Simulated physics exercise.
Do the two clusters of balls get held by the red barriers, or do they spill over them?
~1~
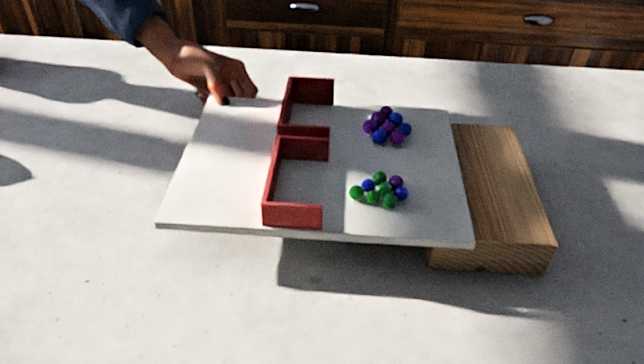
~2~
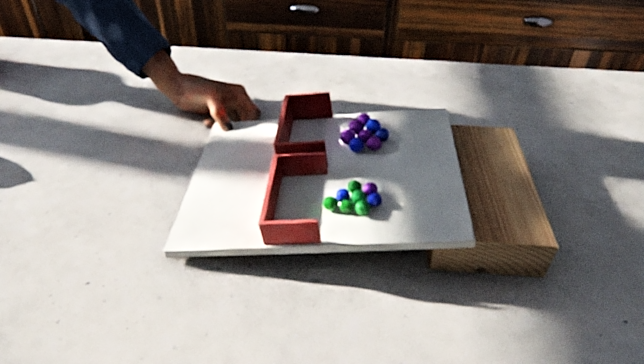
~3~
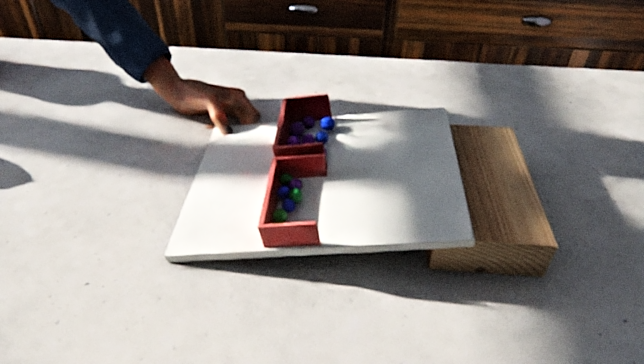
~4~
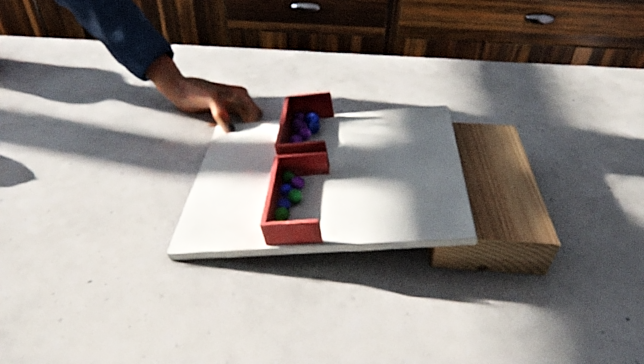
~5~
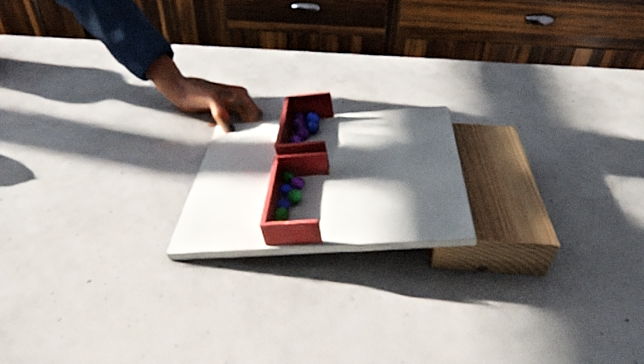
Both clusters are held. The near balls pile up behind their barrier, and the far balls pile up behind theirs.
A hand tilting a white board propped on a wooden block, two clusters of coloured balls rolling left and settling against red barriers.
